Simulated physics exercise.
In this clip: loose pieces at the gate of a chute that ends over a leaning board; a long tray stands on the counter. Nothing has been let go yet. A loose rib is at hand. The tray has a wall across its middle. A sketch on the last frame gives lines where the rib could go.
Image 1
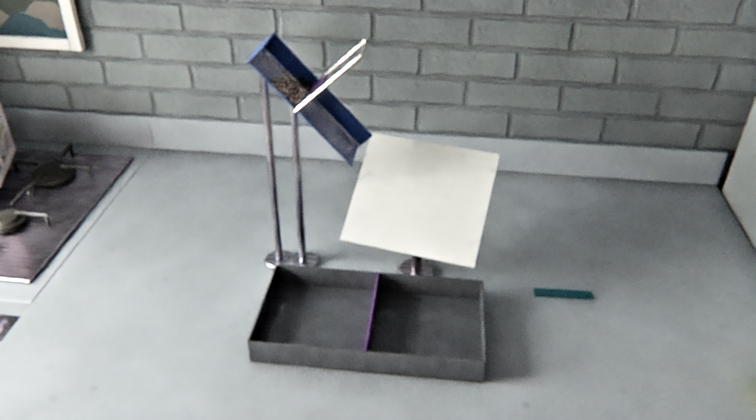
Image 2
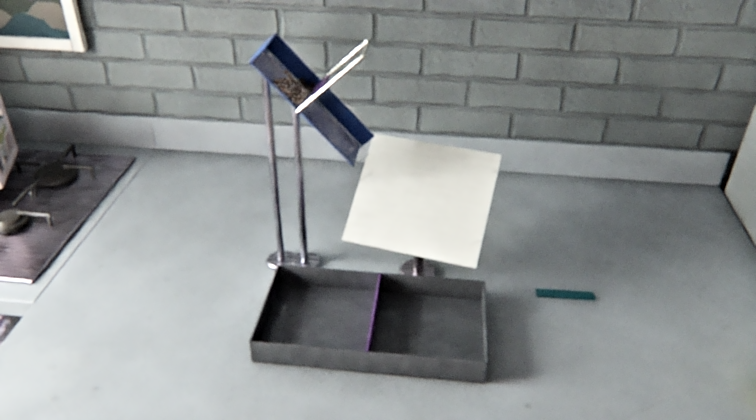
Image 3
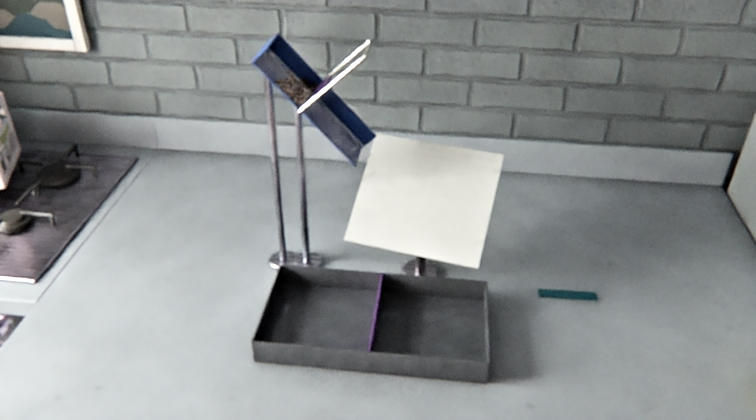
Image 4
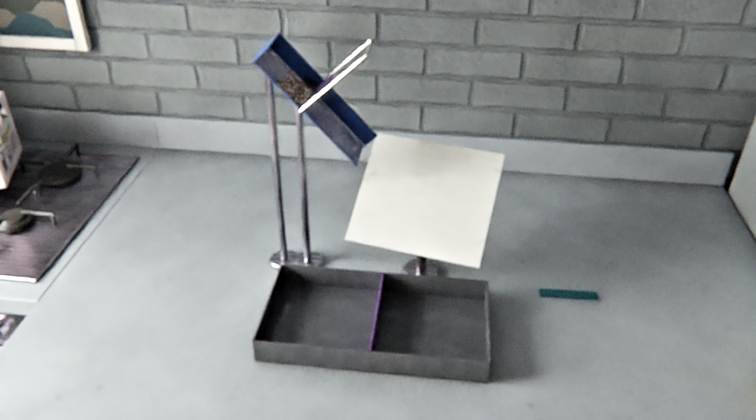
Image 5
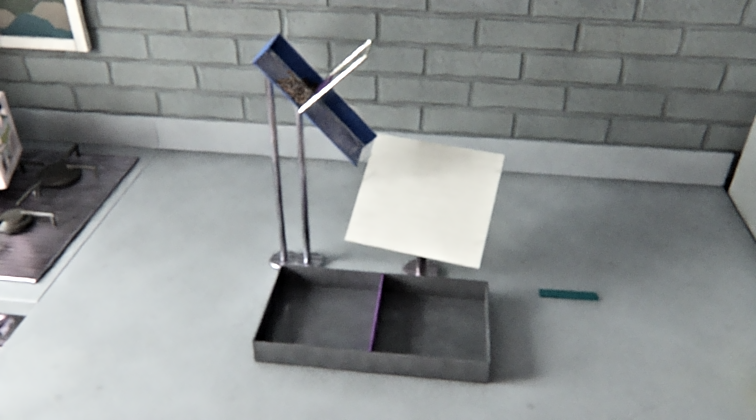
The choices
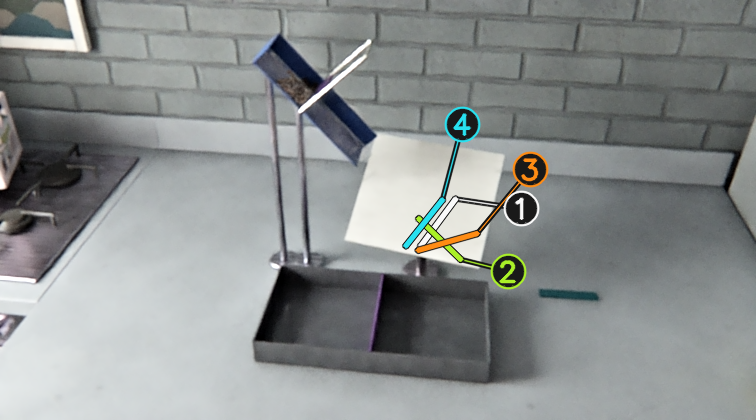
A blue chute on thin metal legs sloped down toward a tilted white board above a divided dark tray, with small brown pieces behind its gate; apart from a slight shift in view, nothing moved.
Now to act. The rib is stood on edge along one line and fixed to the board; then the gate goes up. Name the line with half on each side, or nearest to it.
The best line is 4.
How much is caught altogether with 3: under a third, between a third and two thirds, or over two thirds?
It is over two thirds.
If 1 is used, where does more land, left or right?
The right half.
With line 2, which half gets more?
More lands on the right.
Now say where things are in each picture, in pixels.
In the first frame, load behind the gate near (296, 88), allspice berries; lip of the chute near (354, 157), sloping fairly steeply.
In the second frame, middle of the board near (422, 197), tilted fairly steeply; middle of its low edge near (407, 253); of its high edge near (436, 144).
In the third frame, front corners of the tray near (252, 341) and (489, 363); front end of its middle wall near (369, 352); gate still shut near (325, 85).
In the fourth frame, middle of the load near (301, 88); lip near (360, 157).
In the fifth frame, middle of the load near (301, 88); lip near (359, 157).
On the marked copy, line 1 from (455, 198) to (420, 246); line 2 from (418, 218) to (460, 259); line 3 from (477, 233) to (418, 250); line 4 from (442, 199) to (405, 245).
If 1 is chosen, of what is caught, close to a quarter in the left half, the bulk in the right.
If 2 is chosen, of what is caught, close to a quarter in the left half, the bulk in the right.
If 3 is chosen, of what is caught, close to a quarter in the left half, the bulk in the right.
If 4 is chosen, of what is caught, close to two thirds in the left half, close to a third in the right.
